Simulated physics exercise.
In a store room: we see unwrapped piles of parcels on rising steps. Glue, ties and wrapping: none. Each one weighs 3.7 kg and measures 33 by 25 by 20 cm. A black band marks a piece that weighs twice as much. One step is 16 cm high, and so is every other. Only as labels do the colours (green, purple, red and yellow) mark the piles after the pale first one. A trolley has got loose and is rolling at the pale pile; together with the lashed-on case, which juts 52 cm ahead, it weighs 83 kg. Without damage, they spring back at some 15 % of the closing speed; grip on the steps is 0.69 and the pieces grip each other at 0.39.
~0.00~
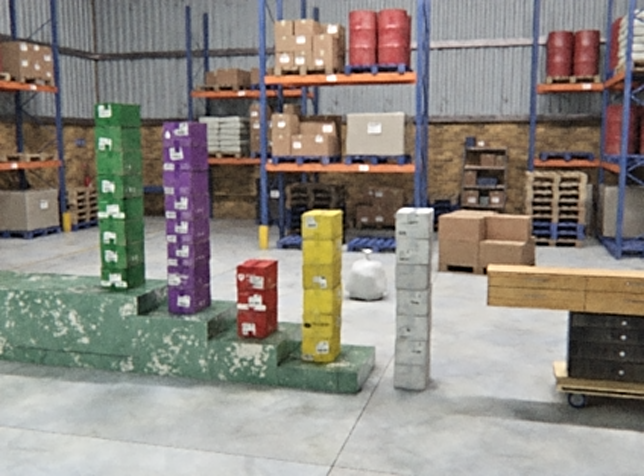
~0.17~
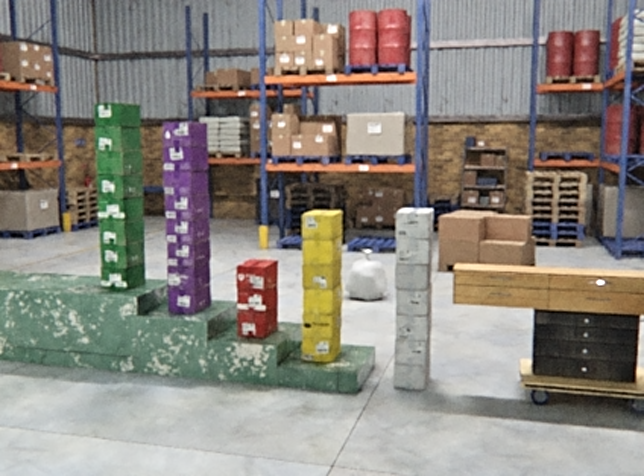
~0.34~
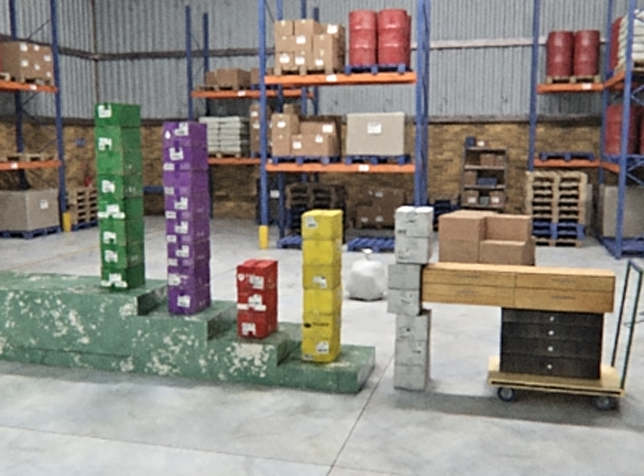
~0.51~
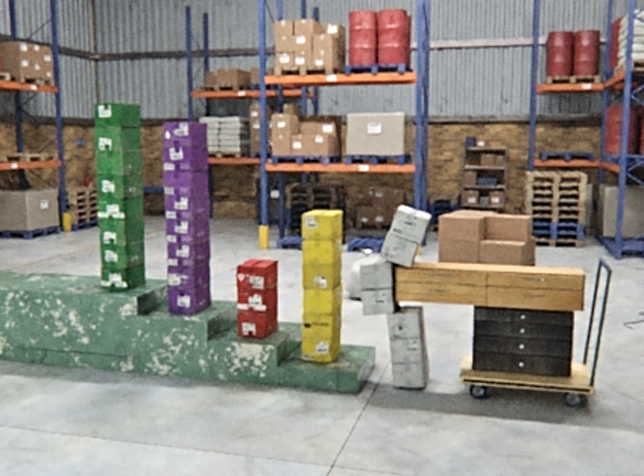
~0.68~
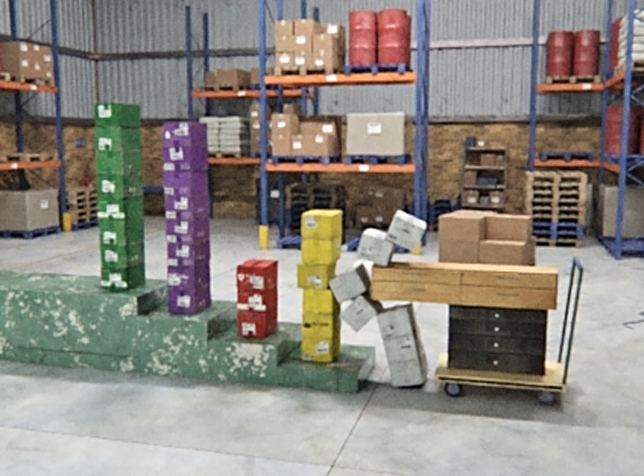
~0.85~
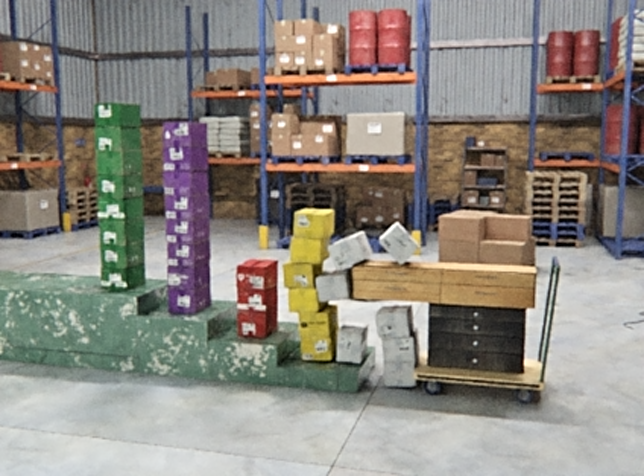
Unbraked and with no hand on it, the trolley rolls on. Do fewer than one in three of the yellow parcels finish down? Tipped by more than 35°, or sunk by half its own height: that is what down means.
No, more than a third do.
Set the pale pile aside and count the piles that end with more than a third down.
By my count, 1.
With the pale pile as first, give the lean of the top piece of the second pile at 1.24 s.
Roughly 20 degrees.
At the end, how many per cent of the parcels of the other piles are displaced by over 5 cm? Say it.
30 percent of them have shifted.
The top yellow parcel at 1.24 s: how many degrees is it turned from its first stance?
Some 20 degrees.
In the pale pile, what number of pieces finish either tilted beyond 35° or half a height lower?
The answer is 4 pale pieces.
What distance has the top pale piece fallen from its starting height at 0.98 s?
Drop so far: Roughly 20 cm.
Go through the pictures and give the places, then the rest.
In the first frame (places mark the middle of the side facing us), load (495, 282) 44 cm short; top yellow parcel (317, 227); top red parcel (250, 278); the rest undisturbed.
In the second frame, load (461, 280) 18 cm short; top yellow parcel (317, 227).
In the third frame, load (428, 279) 59 mm in; top yellow parcel (317, 227).
In the fourth frame, load (402, 277) 26 cm in, top of the pale pile leaning 18°; top yellow parcel (317, 227); the rest undisturbed.
In the fifth frame, load (378, 276) 45 cm in, top of the pale pile leaning 24°; top yellow parcel (317, 227); one has shifted.
In the sixth frame, load (359, 275) 60 cm in, top of the pale pile leaning 46°; top yellow parcel (309, 226) shifted 7 cm; top purple parcel (177, 134); steepest lean 4°, the parcel at (302, 301); 6 disturbed, none down.
After 0.98 s, 4 of the pale pile down; none of the 6 yellow parcels down (0 of 25 in all colours); top yellow parcel shifted 17 cm.
After 1.24 s, 4 of the pale pile down; none of the 6 yellow parcels down (0 of 25 in all colours); top yellow parcel leaning 20°; top red parcel shifted 11 cm.
After 1.86 s, 4 of the pale pile down; 4 of the 6 yellow parcels down (4 of 25 in all colours); top yellow parcel leaning 12°, 26 cm lower; top red parcel leaning 33°, 7 cm lower.
At rest (2.8 s), 4 of the pale pile down; 4 of the 6 yellow parcels down (4 of 25 in all colours); top yellow parcel leaning 12°, 26 cm lower; top red parcel leaning 33°, 7 cm lower. That is 67 per cent. As the last picture would show them, middles, top yellow parcel near (214, 252), top red parcel near (215, 281).
